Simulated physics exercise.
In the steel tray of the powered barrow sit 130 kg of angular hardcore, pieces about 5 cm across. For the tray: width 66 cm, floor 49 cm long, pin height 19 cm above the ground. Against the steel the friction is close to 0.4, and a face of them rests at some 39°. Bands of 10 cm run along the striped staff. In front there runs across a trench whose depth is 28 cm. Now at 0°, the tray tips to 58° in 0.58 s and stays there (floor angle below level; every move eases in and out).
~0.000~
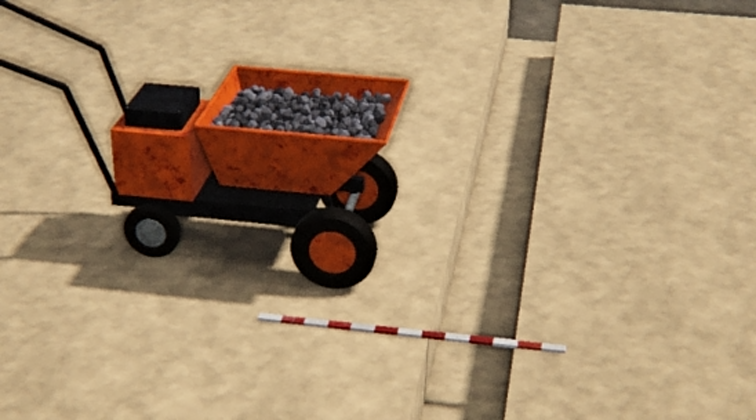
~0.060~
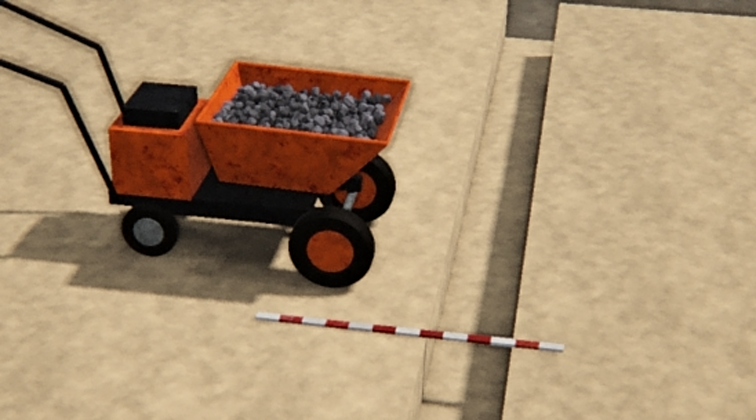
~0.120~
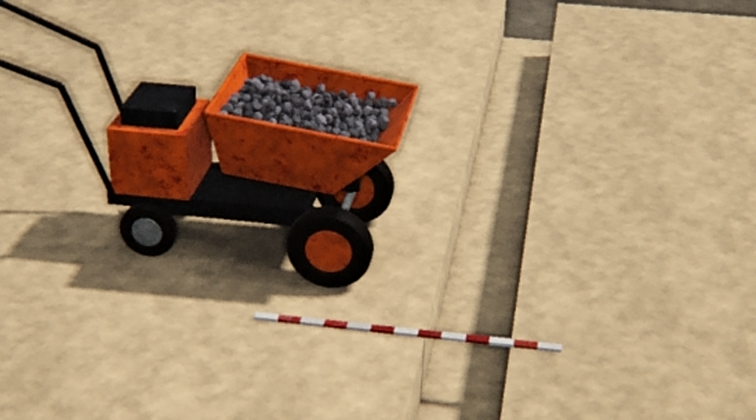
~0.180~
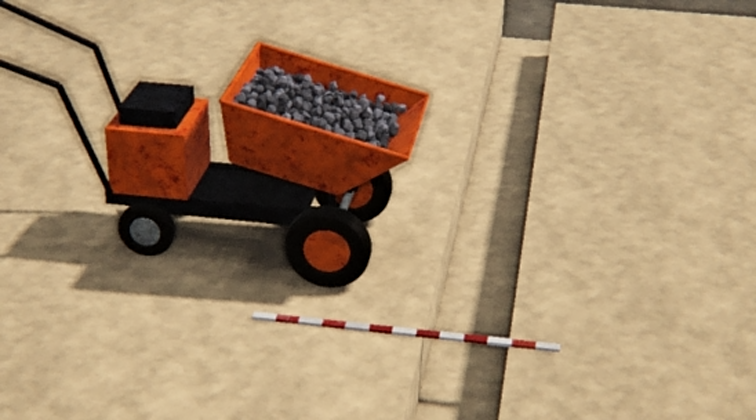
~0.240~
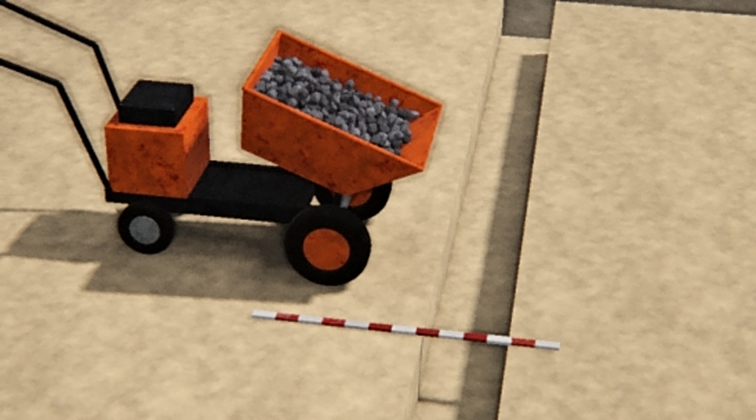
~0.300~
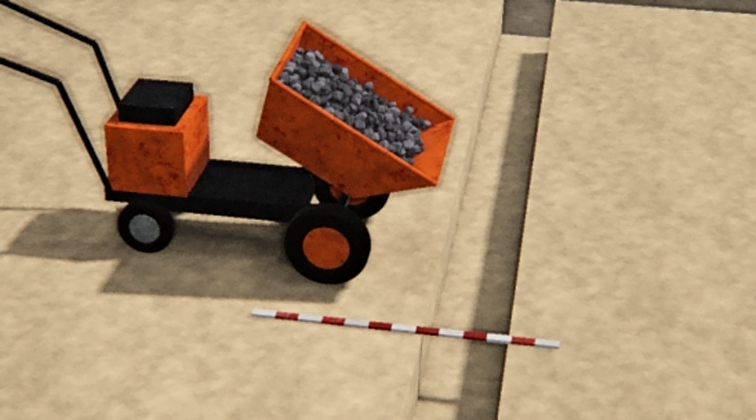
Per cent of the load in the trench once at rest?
About 28 %.
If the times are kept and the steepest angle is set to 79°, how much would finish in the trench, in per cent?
It would be close to 65 percent.
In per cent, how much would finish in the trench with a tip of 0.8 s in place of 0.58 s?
Roughly 30% would finish there.
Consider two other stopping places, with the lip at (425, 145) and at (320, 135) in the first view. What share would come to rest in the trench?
From the first place around 10 per cent, from the other around 40.
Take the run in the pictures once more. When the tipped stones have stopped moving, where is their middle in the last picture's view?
(510, 304).
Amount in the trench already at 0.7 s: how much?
About 5%.
After 0.4 s the floor is at 48°; 100 % in the tray; the foremost stones are at (437, 187).
After 0.7 s the floor is at 58°; 94 % in the tray, 6 % in the trench; the foremost stones are at (511, 265).
After 1.0 s the floor is at 58°; 60 % in the tray, 18 % in the trench, 21 % past the trench; the foremost stones are at (618, 289).
After 3.0 s the floor is at 58°; 51 % in the tray, 28 % in the trench, 21 % past the trench; the foremost stones are at (680, 287).
